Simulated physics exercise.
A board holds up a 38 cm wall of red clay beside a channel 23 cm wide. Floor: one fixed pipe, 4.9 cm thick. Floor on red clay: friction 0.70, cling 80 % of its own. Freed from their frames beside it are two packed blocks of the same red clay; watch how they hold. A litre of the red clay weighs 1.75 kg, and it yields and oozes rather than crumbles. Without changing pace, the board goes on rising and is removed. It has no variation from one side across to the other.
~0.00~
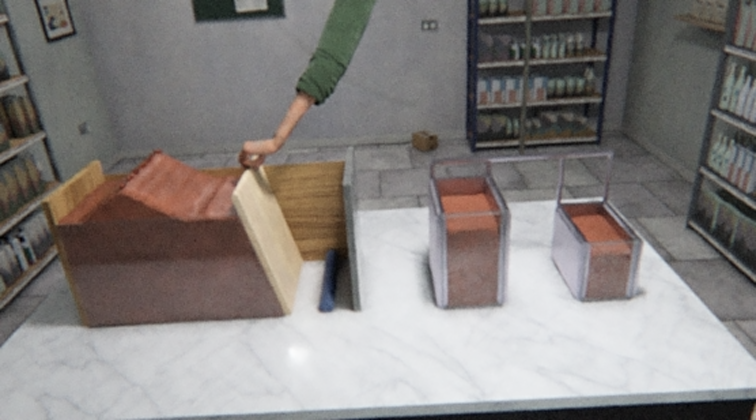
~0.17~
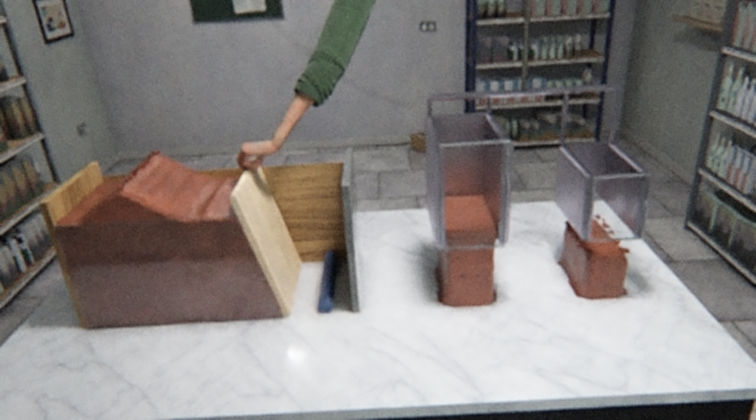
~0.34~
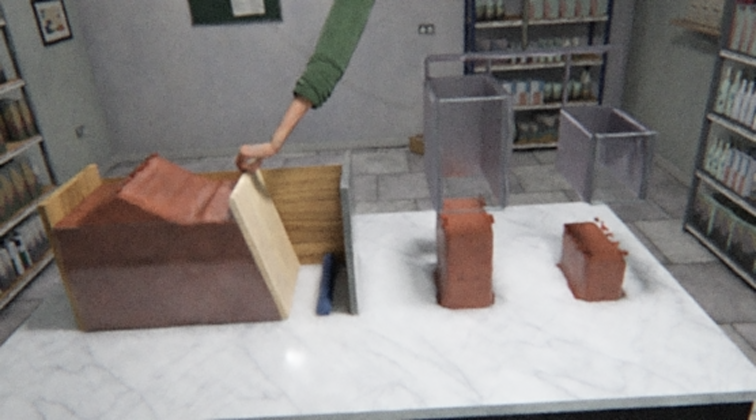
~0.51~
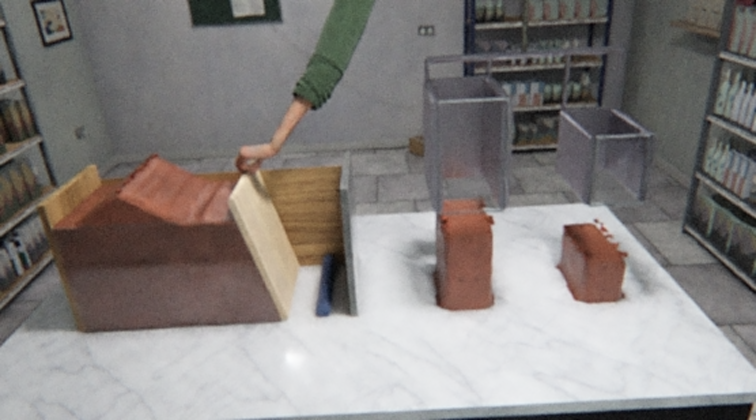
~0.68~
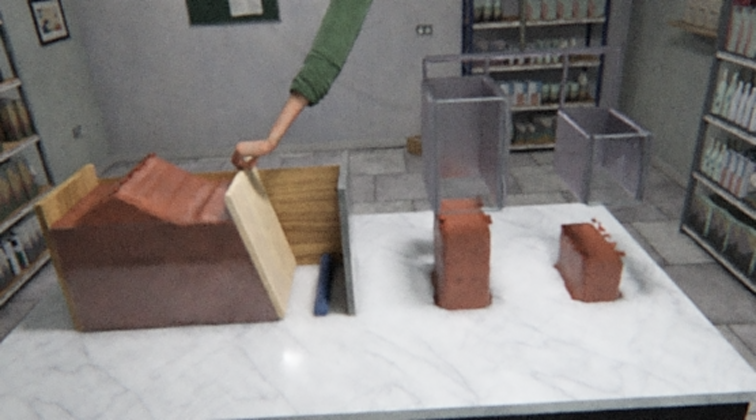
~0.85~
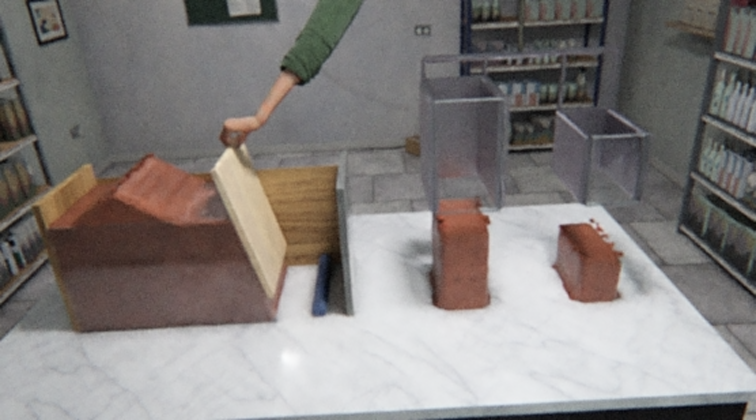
Two clear box-shaped covers lift off a tall and a shorter block of red clay on the right of a white marble table, seen from slightly above in a grey room with stocked shelves, and then hang still above them. At left, a green-sleeved arm holds a slanted pale board against a large red clay mass, beside wooden panels and a blue bar. Finally the hand draws the board slightly up and leftward, while the clay and blocks barely change and the view shifts very slightly.
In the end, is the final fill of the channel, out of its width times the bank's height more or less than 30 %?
Short of 30 %.
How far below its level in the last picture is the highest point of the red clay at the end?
Measured change: About 0.0 cm.
After 1.11 s, the face still stands, with nothing on top of the pipe; the channel is 0 % full.
After 1.41 s, the face still stands, with nothing on top of the pipe; the channel is 0 % full.
After 1.71 s, the face still stands, with nothing on top of the pipe; the channel is 0 % full.
After 2.01 s, the face still stands, with nothing on top of the pipe; the channel is 0 % full.
After 2.06 s, the face still stands, with nothing on top of the pipe; the channel is 0 % full.
